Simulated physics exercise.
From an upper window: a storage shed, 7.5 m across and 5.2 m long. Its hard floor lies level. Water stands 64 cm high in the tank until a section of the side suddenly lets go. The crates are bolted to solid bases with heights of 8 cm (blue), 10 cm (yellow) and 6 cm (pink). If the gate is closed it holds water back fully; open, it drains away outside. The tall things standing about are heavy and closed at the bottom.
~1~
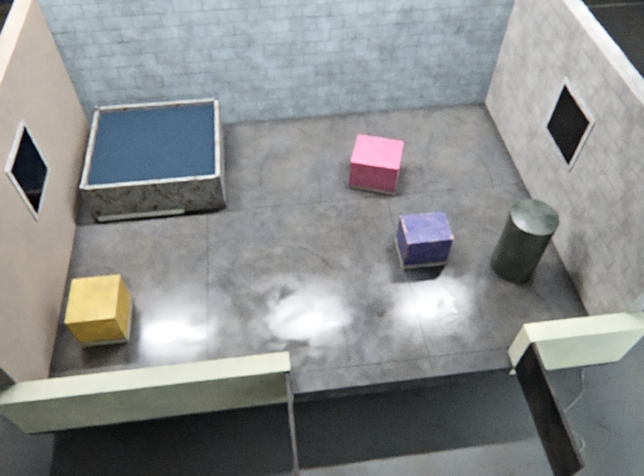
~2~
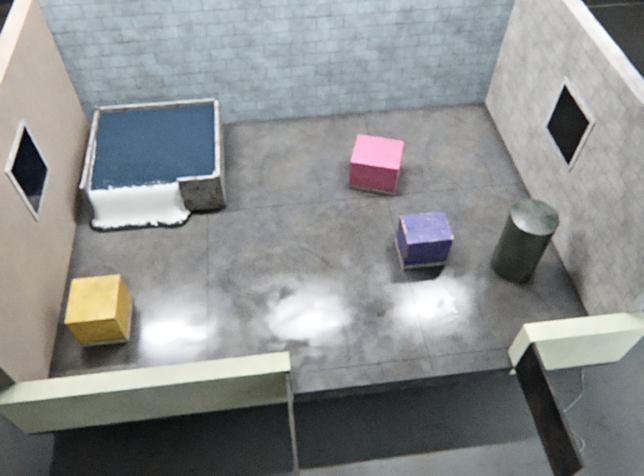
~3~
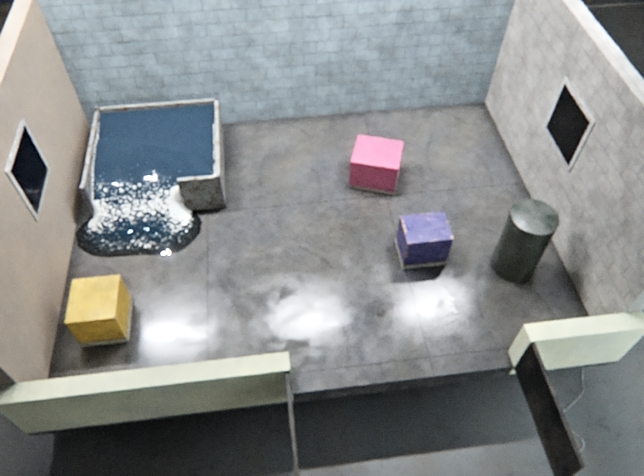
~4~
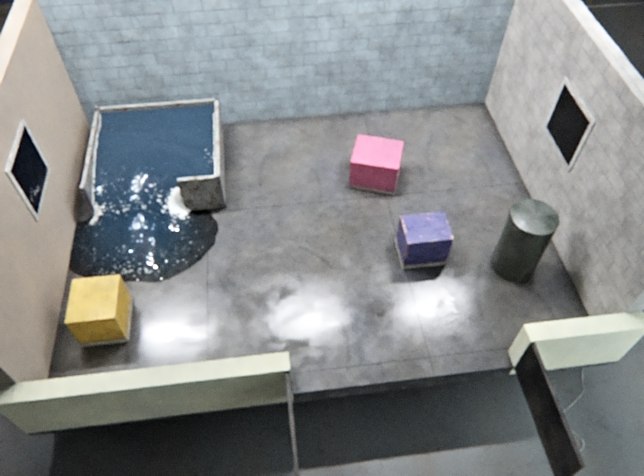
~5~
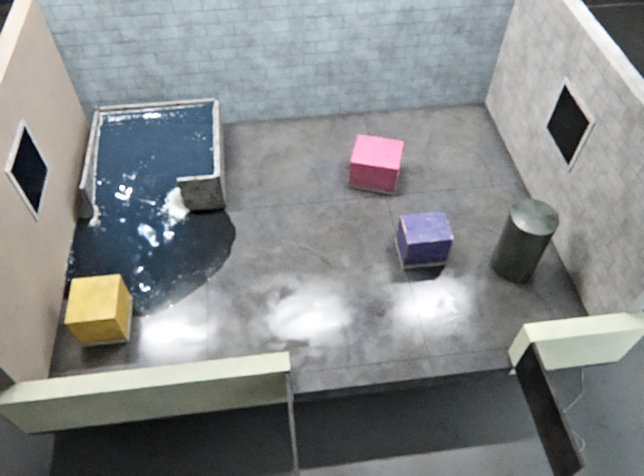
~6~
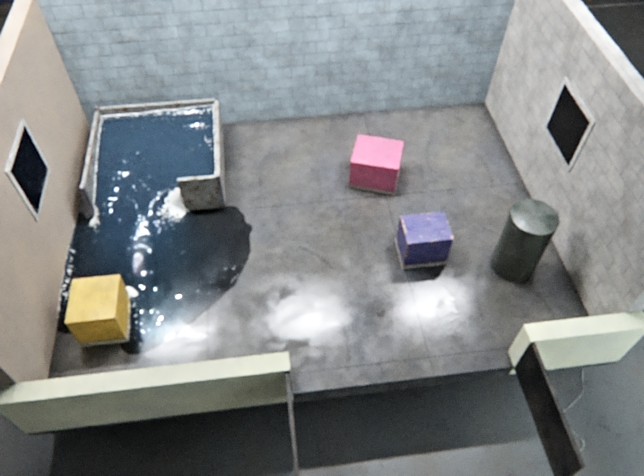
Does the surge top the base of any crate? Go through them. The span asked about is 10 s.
One by one: The blue crate gets wet; the yellow crate is soaked; the pink crate is wetted.
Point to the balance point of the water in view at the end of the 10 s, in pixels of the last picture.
Near (315, 220).
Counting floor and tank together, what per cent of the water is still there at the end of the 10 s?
About 84 per cent.
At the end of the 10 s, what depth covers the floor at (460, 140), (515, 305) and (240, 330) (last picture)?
Roughly 6, 9 and 4 cm, in turn.
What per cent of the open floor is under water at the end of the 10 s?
Some 100 per cent of it.
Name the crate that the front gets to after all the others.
Last comes the pink one.
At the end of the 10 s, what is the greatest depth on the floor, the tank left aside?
Up to some 10 cm.
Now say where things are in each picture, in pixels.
The first picture shows the tank at (155, 144) is whole and still, 64 cm deep.
In the second picture, water pours out at (139, 202) and has run 0.8 m, to (96, 224); deepest outside 33 cm, 64 cm at the tank's back.
In the third picture, water pours out at (140, 205) and has run 1.0 m, to (85, 242); deepest outside 36 cm, 64 cm at the tank's back.
In the fourth picture, the front is at (168, 274), 1.4 m from the gap at (140, 205); 2.3 m2 of floor is under water; 63 cm left at the back of the tank.
In the fifth picture, the front is at (154, 310), 1.9 m from the gap at (140, 205); 3.6 m2 of floor is under water; 57 cm left at the back of the tank.
In the sixth picture, water pours out at (140, 206) and has run 2.4 m, to (147, 344); deepest outside 40 cm, 53 cm at the tank's back.
A moment later water covers 25 % of the floor and is deepest (50 cm) near (78, 287); blue plinth not reached, yellow plinth reached, pink plinth not reached.
Soon after water covers 25 % of the floor and is deepest (42 cm) near (44, 406); blue plinth not reached, yellow plinth reached, pink plinth not reached.
Next water covers 45 % of the floor and is deepest (23 cm) near (44, 406); blue plinth reached, yellow plinth reached, pink plinth not reached.
Later on water covers 80 % of the floor and is deepest (17 cm) near (590, 340); blue plinth reached, yellow plinth reached, pink plinth reached.
At the end water covers 100 % of the floor and is deepest (10 cm) near (383, 157); highest at the blue plinth 19 cm, highest at the yellow plinth 43 cm, highest at the pink plinth 13 cm.
